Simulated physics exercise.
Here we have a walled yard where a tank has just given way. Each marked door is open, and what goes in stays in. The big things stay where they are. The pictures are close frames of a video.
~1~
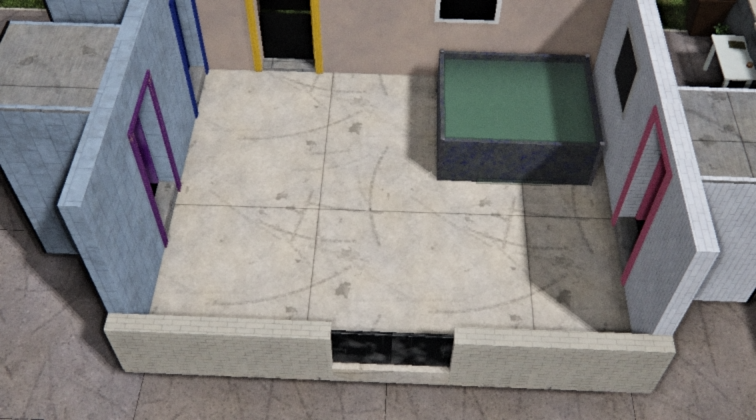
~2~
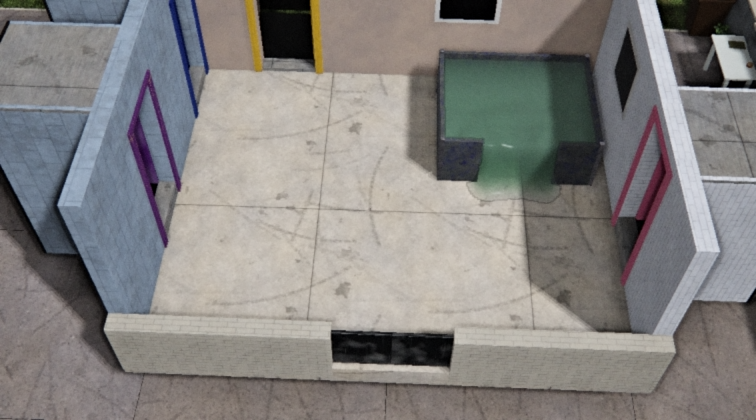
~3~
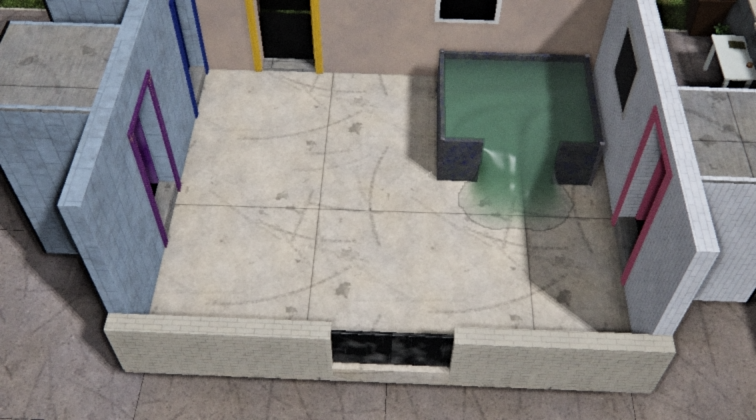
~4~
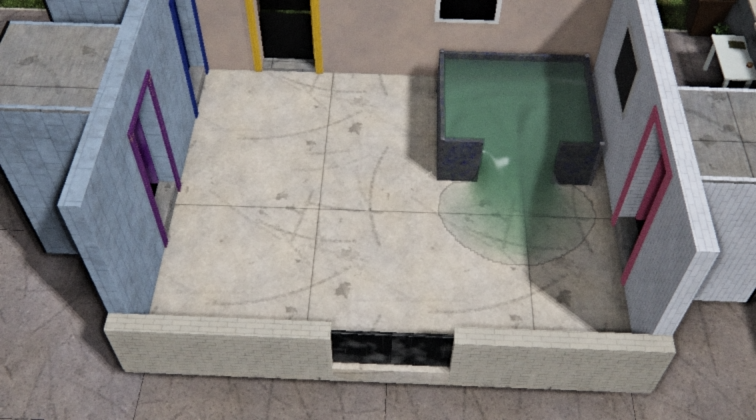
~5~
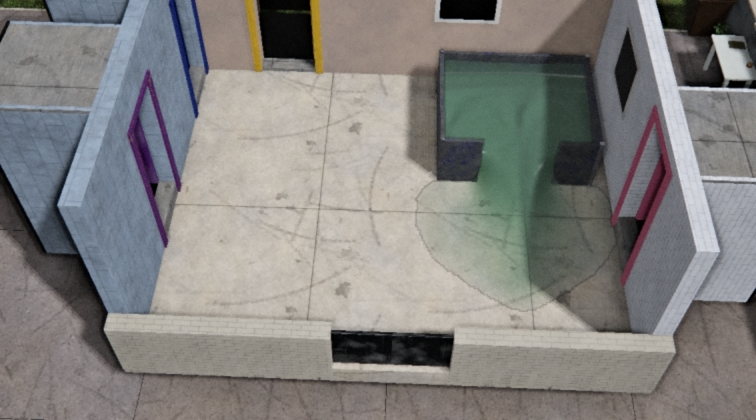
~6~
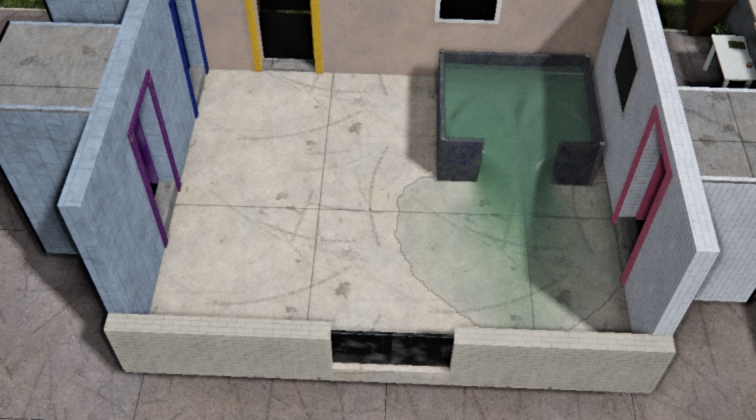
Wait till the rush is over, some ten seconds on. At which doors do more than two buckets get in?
The purple door stays under that; the blue door stays under that; the yellow door takes more than that; the pink door stays under that.
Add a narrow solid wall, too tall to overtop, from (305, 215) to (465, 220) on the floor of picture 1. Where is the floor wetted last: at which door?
Last comes the door marked yellow.
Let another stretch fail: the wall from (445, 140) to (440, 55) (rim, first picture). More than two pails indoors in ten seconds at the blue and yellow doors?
My reading: Blue door takes more; yellow door is over.
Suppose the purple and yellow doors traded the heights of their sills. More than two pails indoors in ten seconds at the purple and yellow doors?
Then: The purple door goes over, the yellow door takes less.
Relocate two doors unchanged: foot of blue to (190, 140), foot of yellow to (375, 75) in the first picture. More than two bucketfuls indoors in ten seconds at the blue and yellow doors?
In short: Blue door holds, yellow door stays under.
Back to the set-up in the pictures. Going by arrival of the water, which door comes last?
I say the yellow-painted one.
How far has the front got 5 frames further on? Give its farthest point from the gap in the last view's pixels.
I would point to (350, 352).
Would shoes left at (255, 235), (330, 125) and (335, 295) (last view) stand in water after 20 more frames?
As listed: Covered, not flooded, covered.
A moment on, water covers 35 % of the floor; the purple door not reached, the blue door not reached, the yellow door not reached, the pink door wet at the sill, nothing in.
Next, water covers 40 % of the floor; the purple door not reached, the blue door not reached, the yellow door not reached, the pink door wet at the sill, nothing in.
Then, water covers 55 % of the floor; the purple door wet at the sill, nothing in, the blue door not reached, the yellow door not reached, the pink door wet at the sill, nothing in.
Later, water covers 75 % of the floor; the purple door wet at the sill, nothing in, the blue door wet at the sill, nothing in, the yellow door under two buckets in, the pink door wet at the sill, nothing in.
In the end, water covers 100 % of the floor; the purple door wet at the sill, nothing in, the blue door wet at the sill, nothing in, the yellow door far over two buckets in, the pink door wet at the sill, nothing in.
